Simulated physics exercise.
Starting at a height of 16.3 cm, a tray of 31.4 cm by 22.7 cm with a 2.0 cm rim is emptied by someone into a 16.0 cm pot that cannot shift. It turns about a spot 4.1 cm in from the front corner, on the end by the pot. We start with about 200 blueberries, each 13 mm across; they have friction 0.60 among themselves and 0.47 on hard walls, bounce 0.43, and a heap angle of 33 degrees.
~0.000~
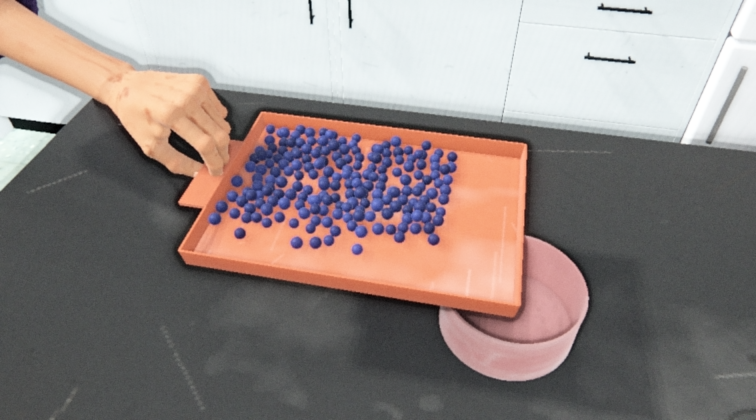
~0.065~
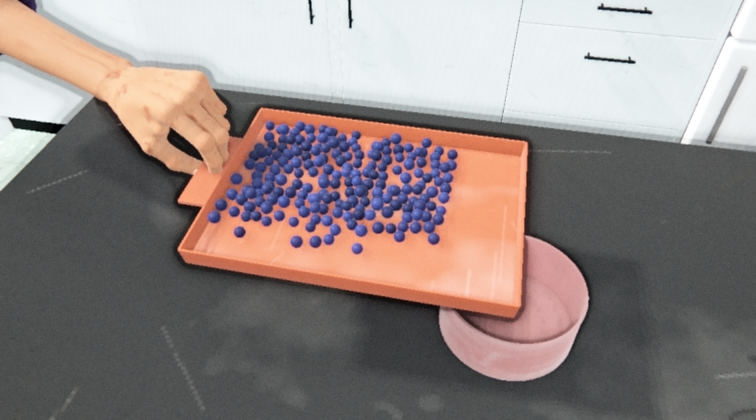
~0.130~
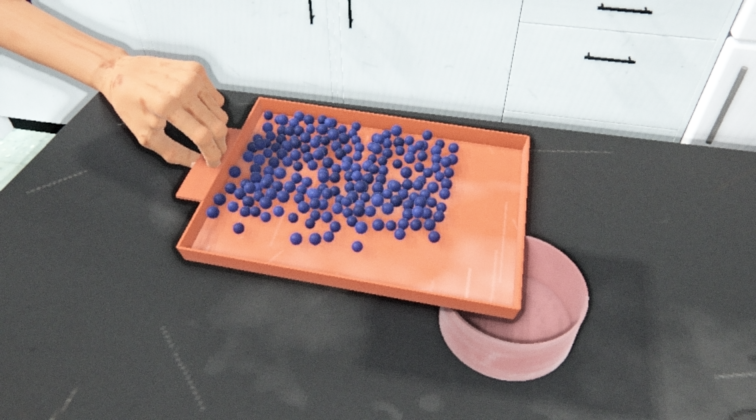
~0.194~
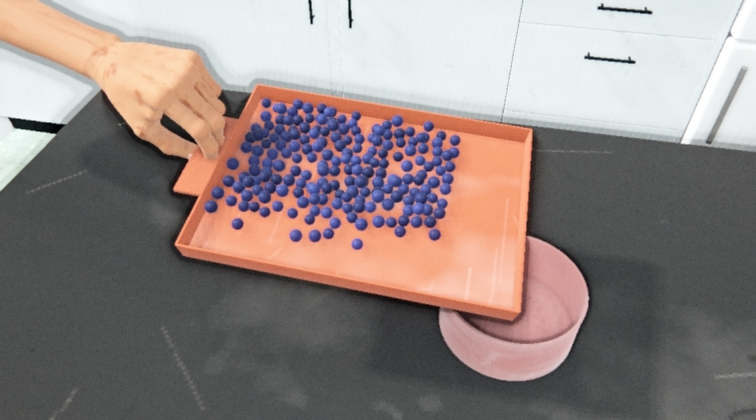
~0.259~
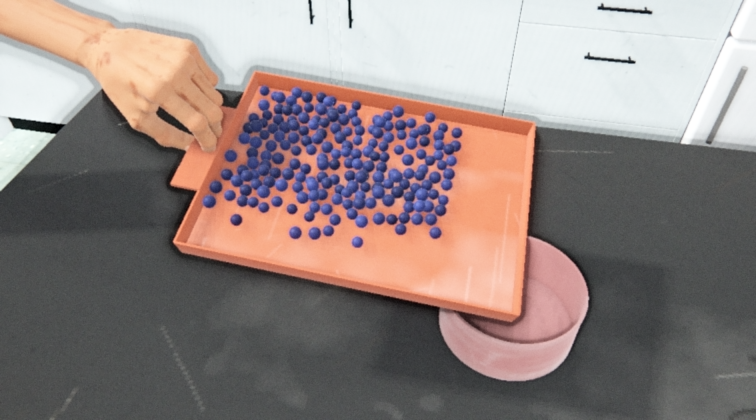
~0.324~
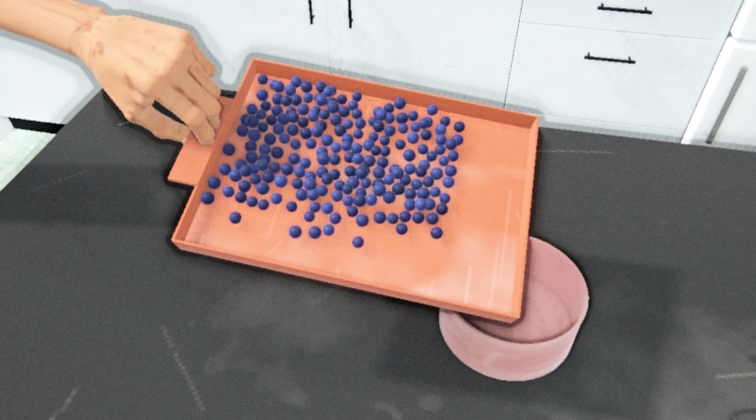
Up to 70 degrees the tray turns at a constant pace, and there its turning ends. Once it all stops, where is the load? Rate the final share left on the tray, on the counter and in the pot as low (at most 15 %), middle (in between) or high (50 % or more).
Tray - high; counter - low; pot - low.
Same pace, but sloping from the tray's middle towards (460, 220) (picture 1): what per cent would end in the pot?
Something like 5 per cent of the pieces.
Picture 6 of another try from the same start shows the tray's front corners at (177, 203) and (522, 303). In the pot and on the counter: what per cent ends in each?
Pot 0, counter 5.
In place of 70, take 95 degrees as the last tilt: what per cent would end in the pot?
That would be around 0 percent.
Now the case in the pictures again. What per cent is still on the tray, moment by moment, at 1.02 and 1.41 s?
Around 95 first, about 95 after.
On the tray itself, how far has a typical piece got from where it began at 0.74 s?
Displacement on the tray: Roughly 9 cm.
After 0.74 s, tilt 42 degrees; the tray holds 100 %, the pot 0 %.
Then, at 1.02 s, tilt 59 degrees; the tray holds 95 %, the pot 0 %.
After 1.41 s, tilt 70 degrees; the tray holds 95 %, the pot 0 %.
At rest (1.7 s), tray 95 %, counter 5 %, pot 0 %.
